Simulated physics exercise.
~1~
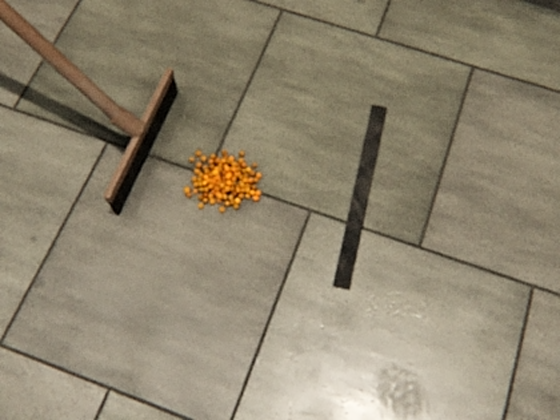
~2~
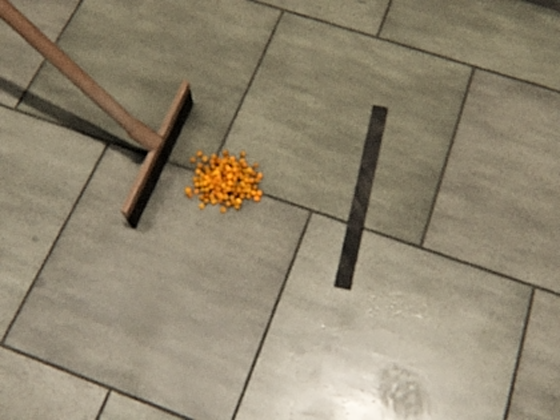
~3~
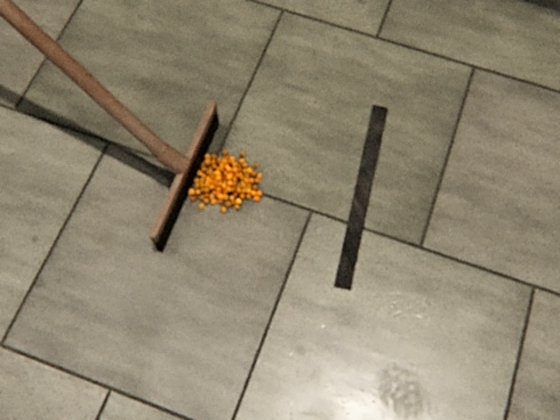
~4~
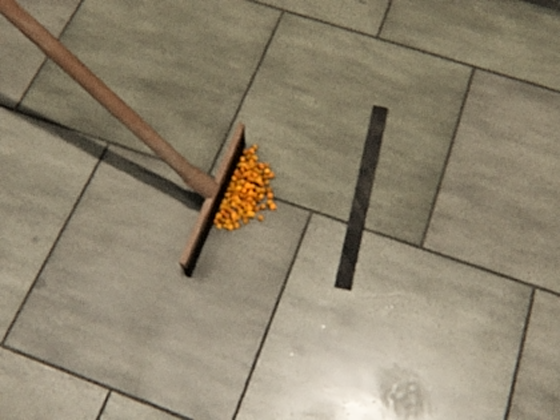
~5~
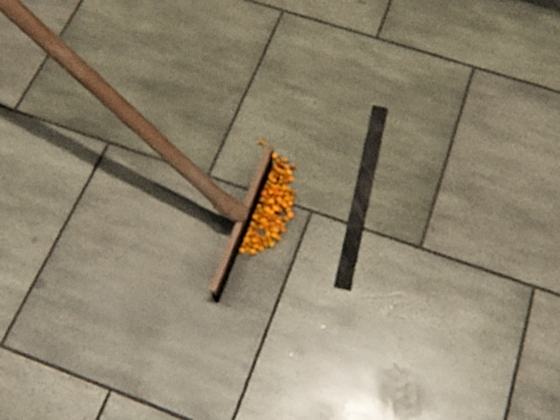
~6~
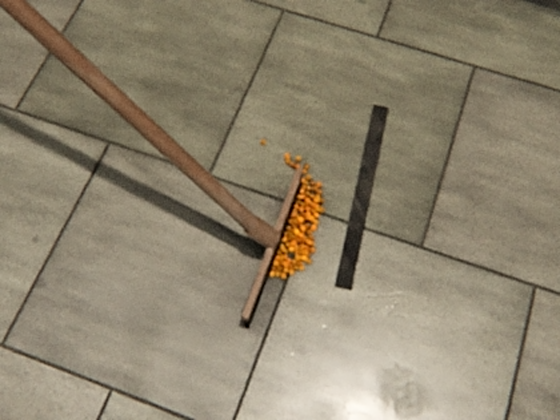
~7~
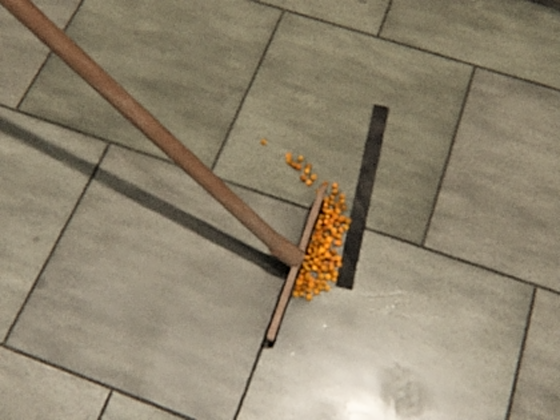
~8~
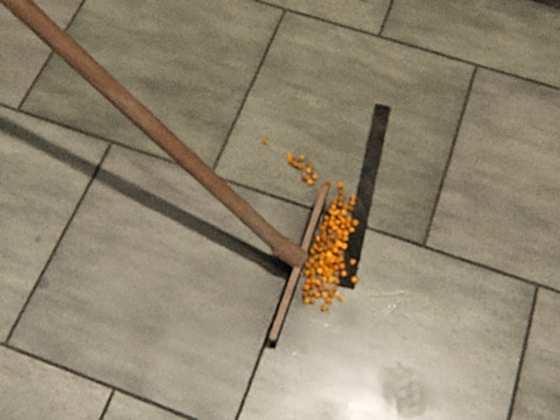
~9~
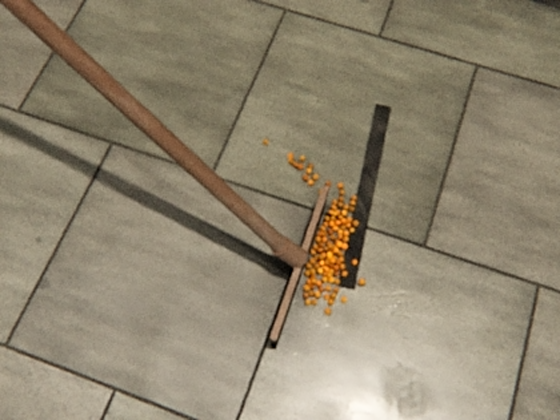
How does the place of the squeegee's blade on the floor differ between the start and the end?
At the start the blade is toward the upper left, well away from the dark strip. At the end it is farther right and lower down, resting just left of the strip's lower end with the orange pieces between them.
